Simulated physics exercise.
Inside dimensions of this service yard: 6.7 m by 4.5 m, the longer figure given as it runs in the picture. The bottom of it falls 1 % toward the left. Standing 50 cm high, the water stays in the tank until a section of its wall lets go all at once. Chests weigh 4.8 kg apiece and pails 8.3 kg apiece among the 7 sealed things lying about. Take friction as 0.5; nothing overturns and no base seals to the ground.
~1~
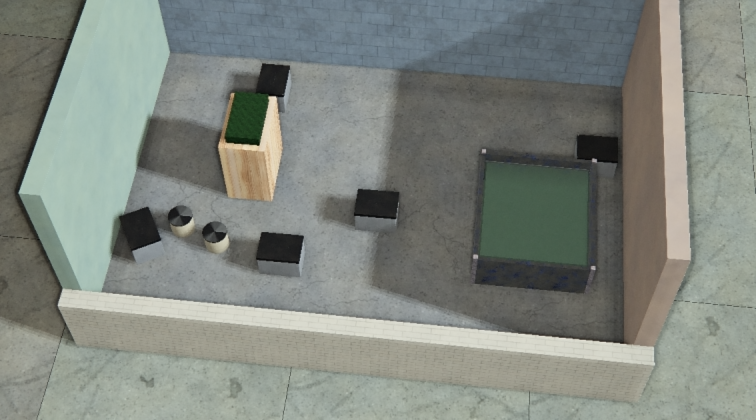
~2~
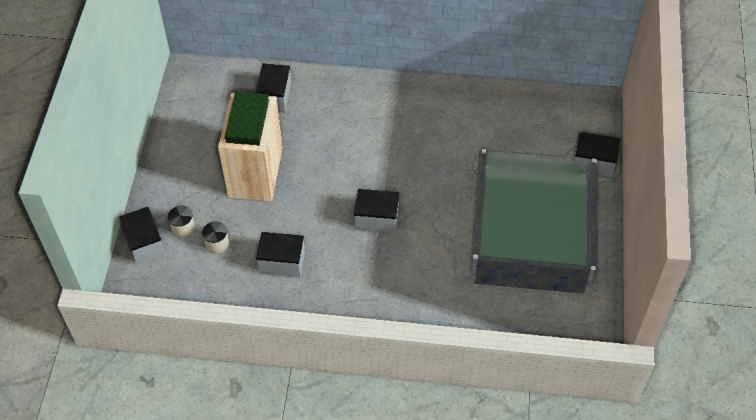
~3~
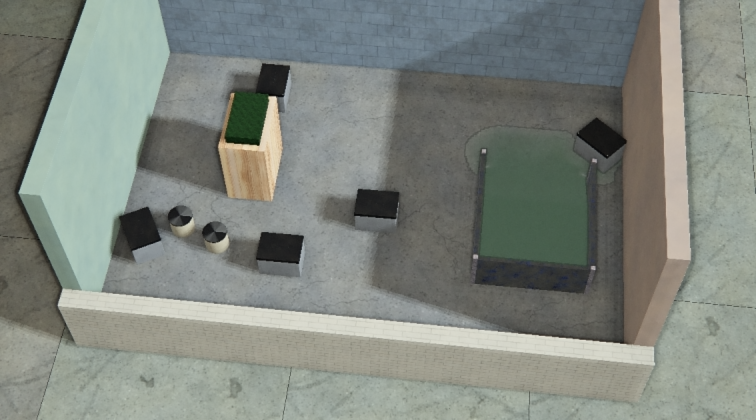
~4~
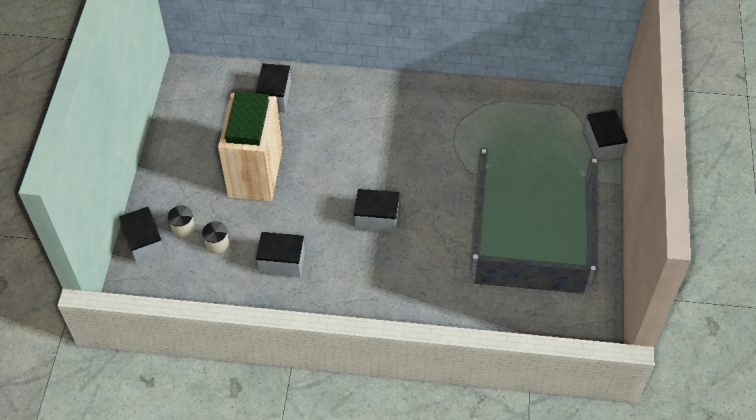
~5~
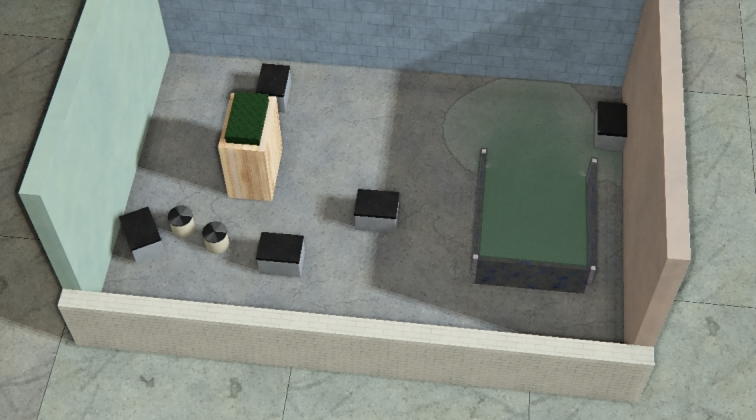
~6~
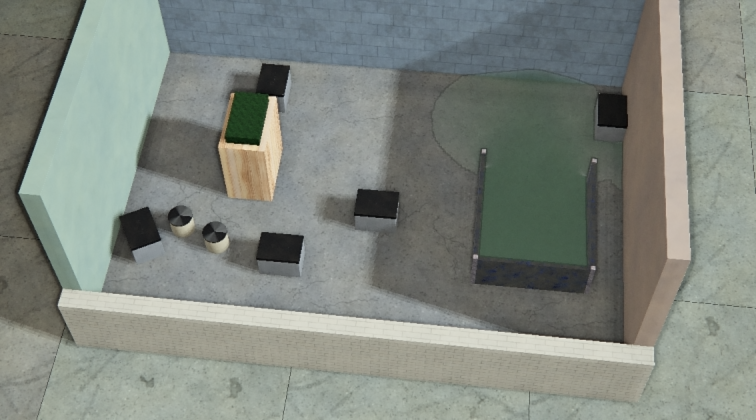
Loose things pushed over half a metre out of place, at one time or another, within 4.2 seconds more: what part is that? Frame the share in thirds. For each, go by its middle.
That comes to not even a third.
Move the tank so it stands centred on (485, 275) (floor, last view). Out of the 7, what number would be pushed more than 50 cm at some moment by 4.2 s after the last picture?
Count: 2.
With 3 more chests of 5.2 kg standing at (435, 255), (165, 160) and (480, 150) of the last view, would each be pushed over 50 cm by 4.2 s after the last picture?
Respectively: Doesn't reach it; tops it; tops it.
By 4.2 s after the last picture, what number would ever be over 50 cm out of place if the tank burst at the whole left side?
Then 6 of them would.
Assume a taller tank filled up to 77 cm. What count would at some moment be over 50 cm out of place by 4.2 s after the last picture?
The count would be 4.
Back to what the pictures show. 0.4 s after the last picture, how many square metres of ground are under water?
At that time the wet patch spans about 7.0 m2.
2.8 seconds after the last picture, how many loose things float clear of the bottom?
The number is 2.
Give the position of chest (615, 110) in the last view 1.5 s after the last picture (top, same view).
Near (598, 83).
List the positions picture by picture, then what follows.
In the first frame, a chest at (598, 148) rests on the ground; a chest at (273, 79) rests on the ground; 2.2 m2 under water; 0 of 7 have shifted.
In the second frame, a chest at (598, 146) rests on the ground; a chest at (273, 79) rests on the ground; water covers 2.9 m2; 0 of 7 have shifted.
In the third frame, a chest at (602, 137) rests on the ground, 19 cm from its start; a chest at (273, 79), on the bottom; water covers 3.7 m2; 1 of 7 have shifted.
In the fourth frame, a chest at (608, 127) rests on the ground, 38 cm from its start; a chest at (273, 79) rests on the ground; water covers 4.7 m2; 1 of 7 have shifted.
In the fifth frame, a chest at (613, 118) rests on the ground, 56 cm from its start; a chest at (273, 79), on the bottom; water covers 5.8 m2; 1 of 7 have shifted.
In the sixth frame, a chest at (613, 109) rests on the ground, 70 cm from its start; a chest at (273, 79) rests on the ground; 6.4 m2 under water; 1 of 7 have shifted.
Then, 0.4 s after the last picture 1 of 7 are over 50 cm from their spots; 1 afloat.
Then, 1.5 s after the last picture 1 of 7 are over 50 cm from their spots; 1 afloat.
Then, 2.8 s after the last picture 2 of 7 are over 50 cm from their spots; 2 afloat.
Then, 4.2 s after the last picture 2 of 7 are over 50 cm from their spots, and 2 have been at some point; 2 afloat.
